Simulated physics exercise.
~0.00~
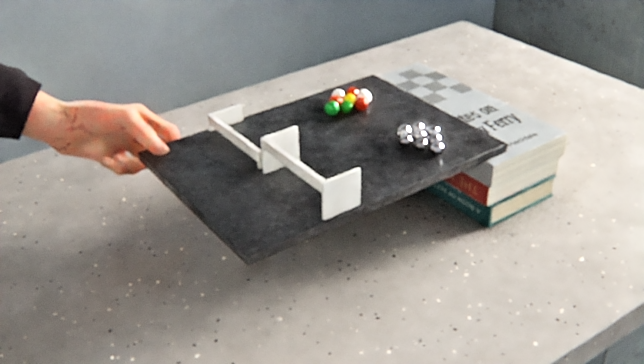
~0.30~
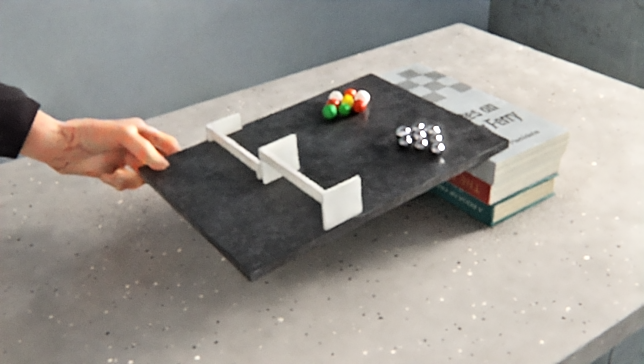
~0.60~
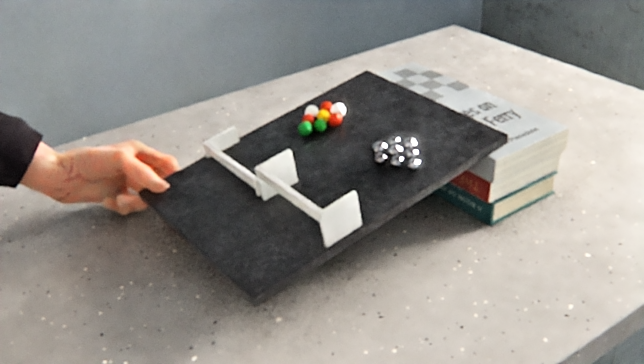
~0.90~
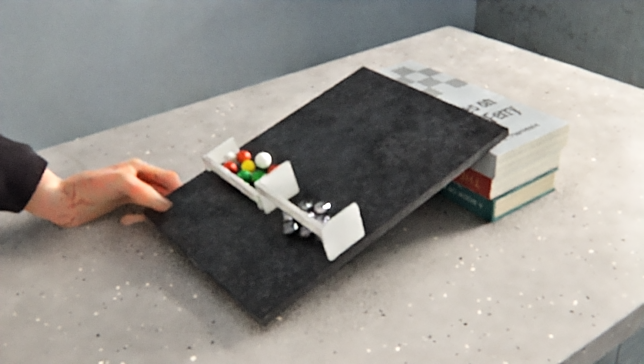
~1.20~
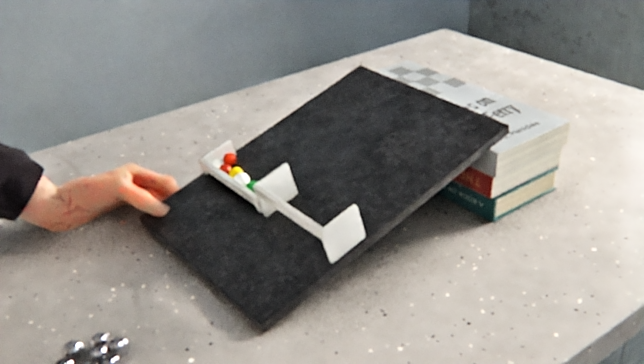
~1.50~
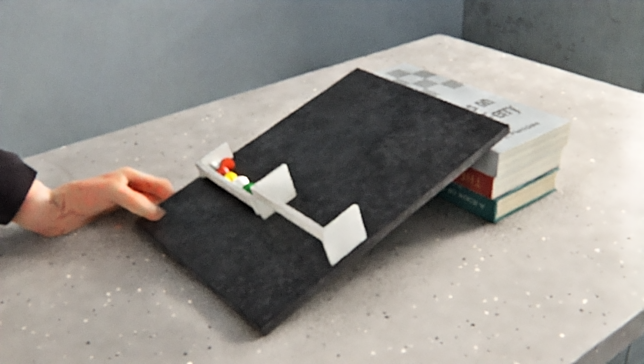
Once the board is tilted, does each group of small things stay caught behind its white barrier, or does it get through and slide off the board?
The nearer silver pieces get through their barrier and go off the board, but the farther colourful balls cannot fit through and stay gathered behind theirs.
